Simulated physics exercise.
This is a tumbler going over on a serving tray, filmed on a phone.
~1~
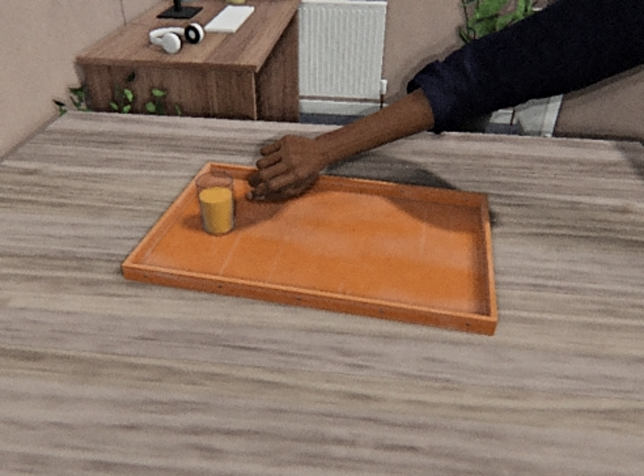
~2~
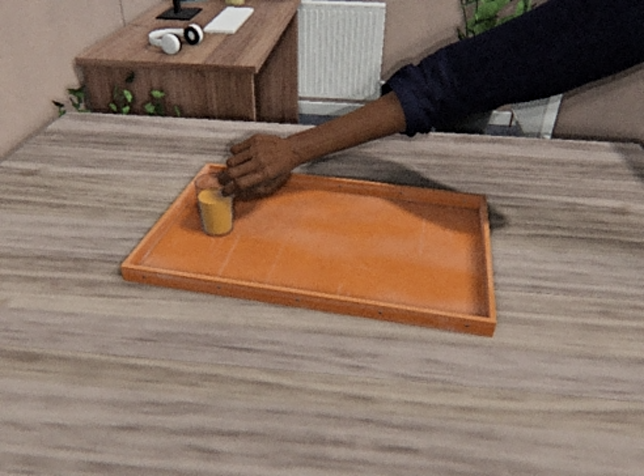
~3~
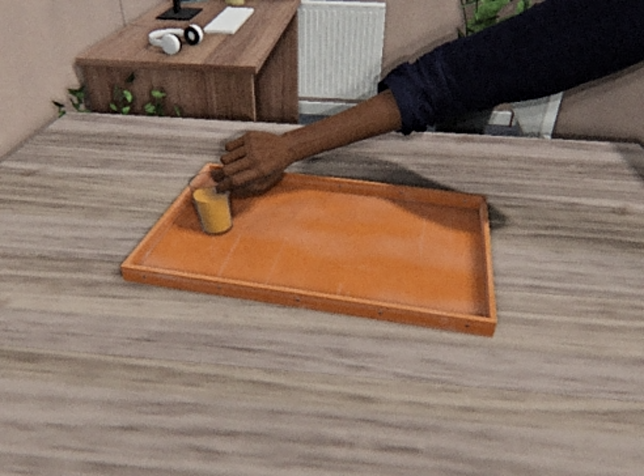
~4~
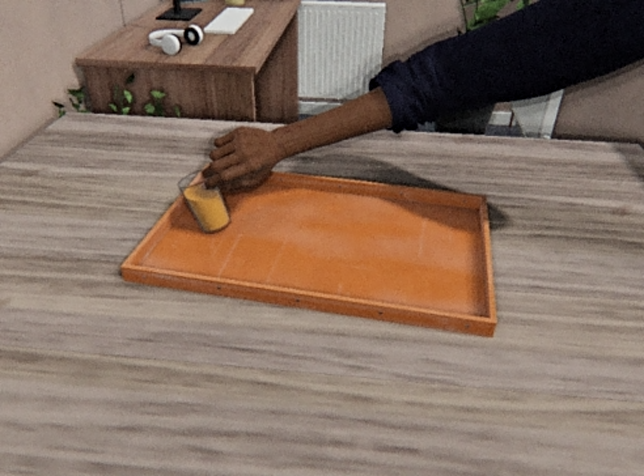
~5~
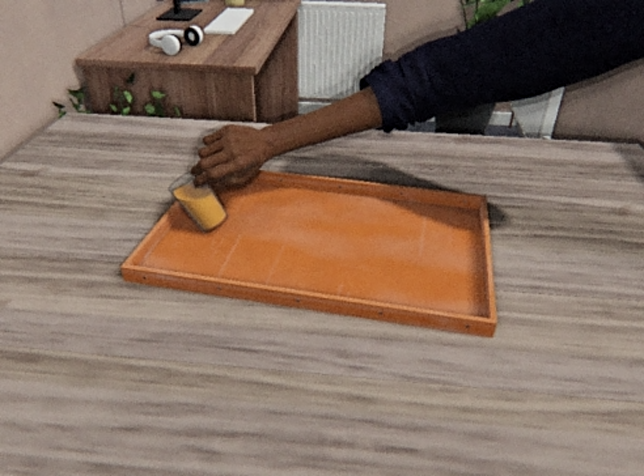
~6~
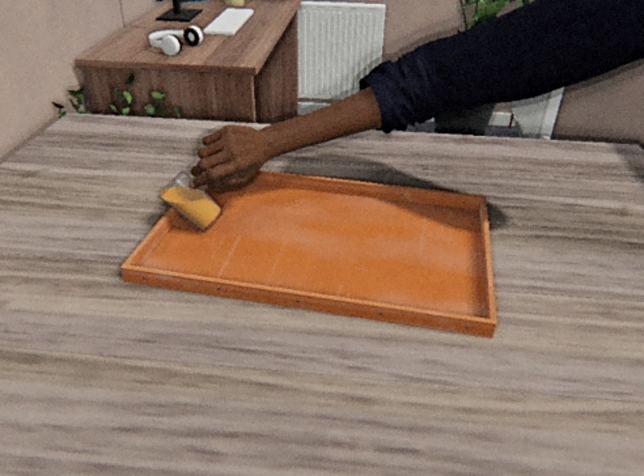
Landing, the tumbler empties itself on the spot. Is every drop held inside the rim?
Sure enough, the spill will come off the tray.
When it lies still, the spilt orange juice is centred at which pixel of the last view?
About (32, 211).
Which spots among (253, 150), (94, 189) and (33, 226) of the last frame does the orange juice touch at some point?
Well, the first one is left alone, the second one is gotten to, and the last one is gotten to.
Soon after, the tumbler lies across the rim; the puddle covers about as much as a plate; it is on the top, beyond the rim.
Later, the puddle covers about as much as a tray; it is on the top, beyond the rim.
In the end, the puddle covers about as much as a tray; it is on the top, beyond the rim.
